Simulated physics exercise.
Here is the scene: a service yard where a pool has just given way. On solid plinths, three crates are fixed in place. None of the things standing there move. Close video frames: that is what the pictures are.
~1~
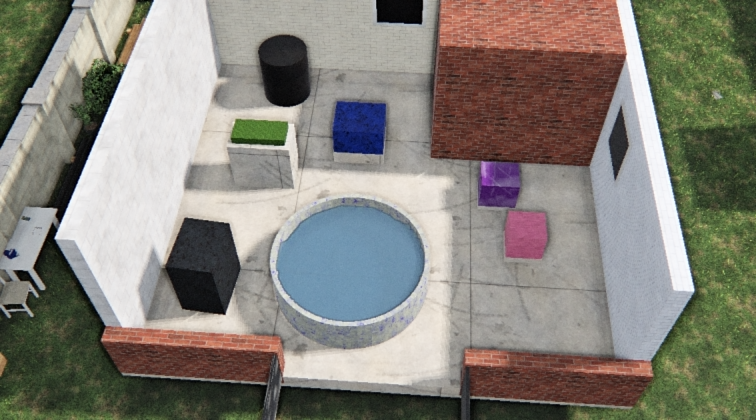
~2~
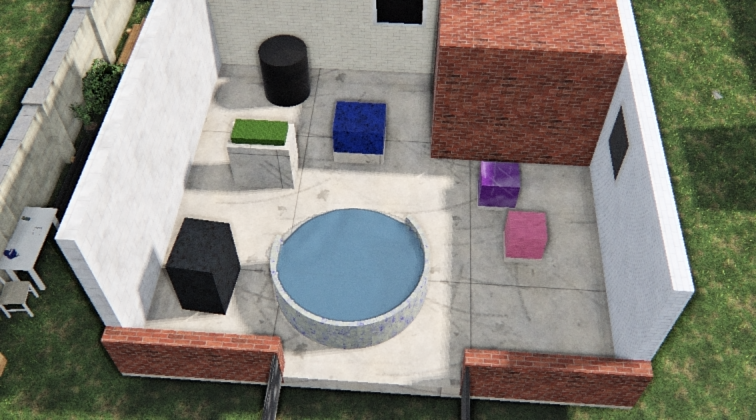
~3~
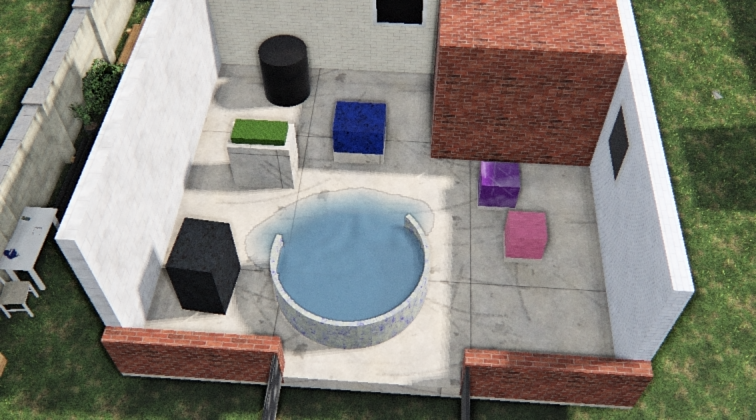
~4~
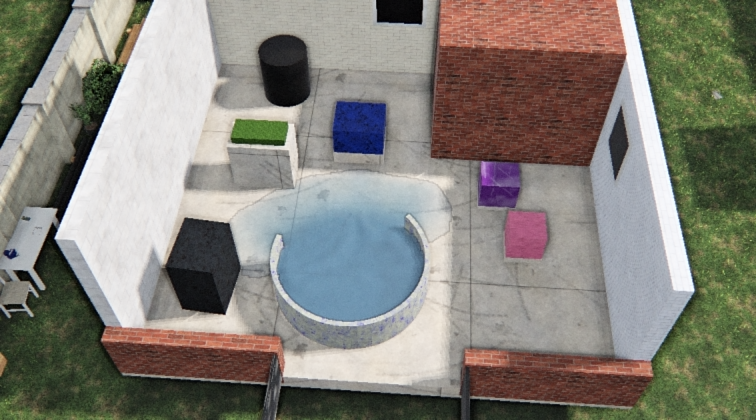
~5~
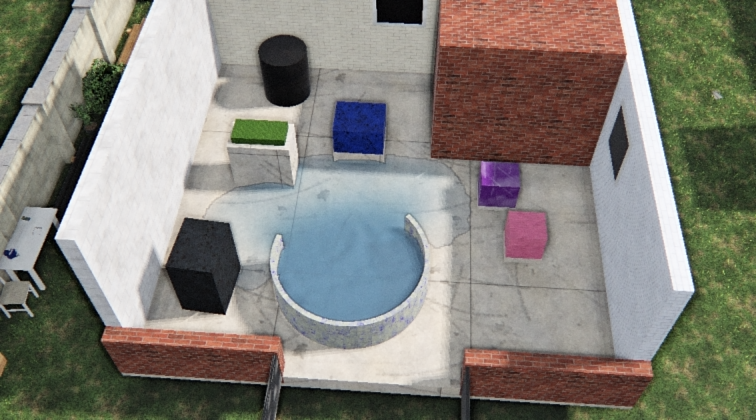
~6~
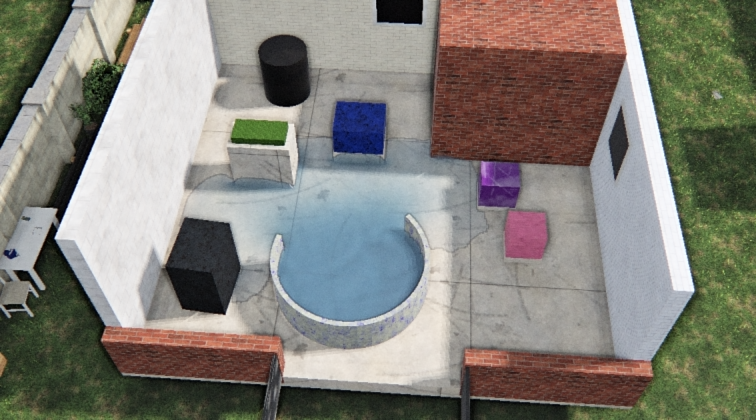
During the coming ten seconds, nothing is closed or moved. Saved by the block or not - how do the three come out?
They come out like this: The pink crate dry, the blue crate wet, the purple crate wet.
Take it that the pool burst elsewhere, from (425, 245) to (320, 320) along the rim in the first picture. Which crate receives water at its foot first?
The pink-painted one.
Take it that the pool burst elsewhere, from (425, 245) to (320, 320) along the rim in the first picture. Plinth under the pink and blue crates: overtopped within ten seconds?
I expect pink goes wet while blue remains untouched.
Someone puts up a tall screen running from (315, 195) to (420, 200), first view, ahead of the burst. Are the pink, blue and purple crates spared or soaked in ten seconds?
Note - pink: Flooded; blue: Not flooded; purple: Flooded.
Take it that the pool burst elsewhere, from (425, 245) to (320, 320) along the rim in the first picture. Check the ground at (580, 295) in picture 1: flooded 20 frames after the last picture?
Result for the point: Drenched.
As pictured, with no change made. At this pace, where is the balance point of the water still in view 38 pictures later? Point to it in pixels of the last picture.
I'd put my finger on (338, 197).
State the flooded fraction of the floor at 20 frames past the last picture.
Close to 70 %.
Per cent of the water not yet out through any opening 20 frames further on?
Near 100 in a hundred.
A moment on, water covers 40 % of the floor; the pink crate water round its plinth, the blue crate water round its plinth, the purple crate water round its plinth.
Next, water covers 55 % of the floor; the pink crate water round its plinth, the blue crate water round its plinth, the purple crate water round its plinth.
Then, water covers 70 % of the floor; the pink crate water round its plinth, the blue crate water round its plinth, the purple crate water round its plinth.
Later, water covers 95 % of the floor; the pink crate water round its plinth, the blue crate water round its plinth, the purple crate water round its plinth.
In the end, water covers 100 % of the floor; the pink crate stayed above the water, the blue crate was topped, the purple crate was topped.
